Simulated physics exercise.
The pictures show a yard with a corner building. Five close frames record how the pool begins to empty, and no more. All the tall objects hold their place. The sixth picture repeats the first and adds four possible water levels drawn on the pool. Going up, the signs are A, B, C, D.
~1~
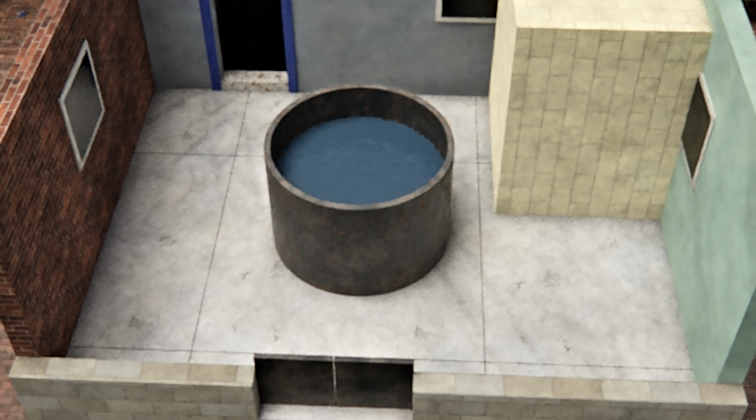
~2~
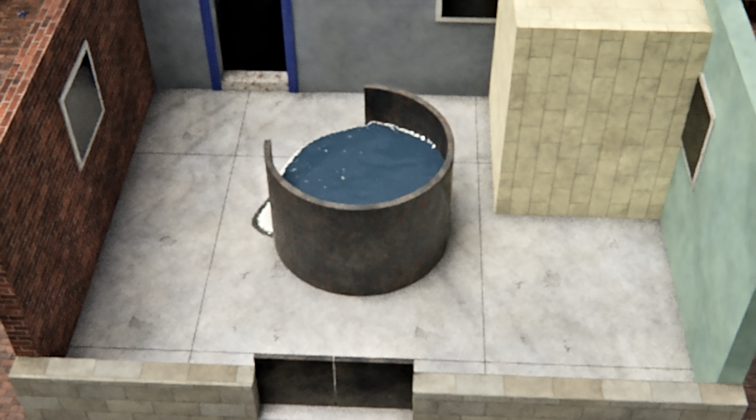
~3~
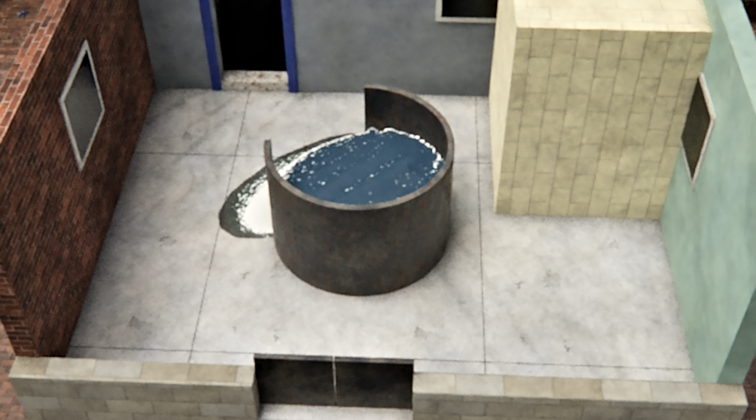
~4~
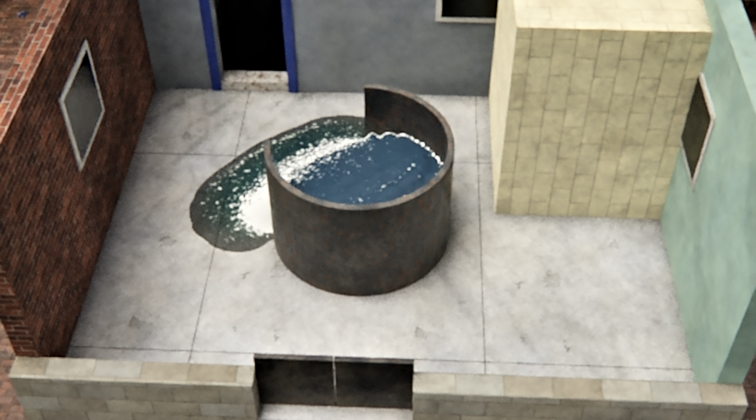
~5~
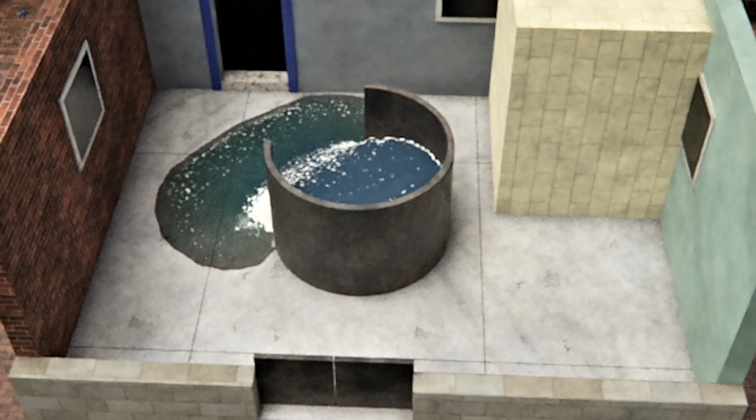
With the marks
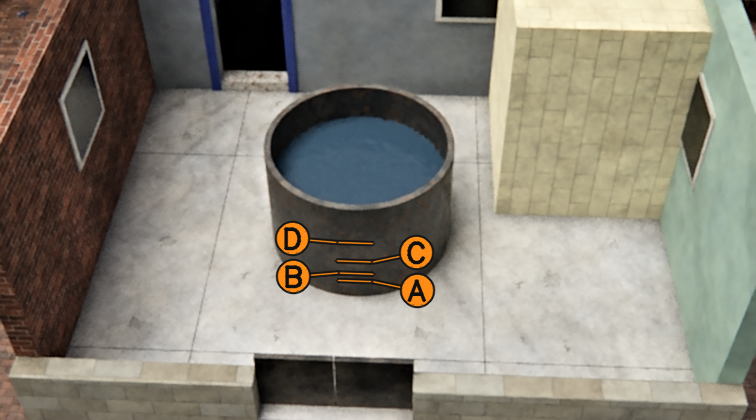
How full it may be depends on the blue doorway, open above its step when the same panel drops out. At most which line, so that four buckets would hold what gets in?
Take B.
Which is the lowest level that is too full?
C it is.
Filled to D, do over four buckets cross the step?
Yes, that goes wrong.
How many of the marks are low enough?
Two.
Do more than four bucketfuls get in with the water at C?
Yes, that goes wrong.
On the marked copy, A at (355, 281); B at (355, 273); C at (355, 261); D at (354, 243); from the bottom up A, B, C, D.
With A, nothing gets over.
With B, a bucket or two gets in.
With C, about 8 bucketfuls get in.
With D, some 25 bucketfuls get in.
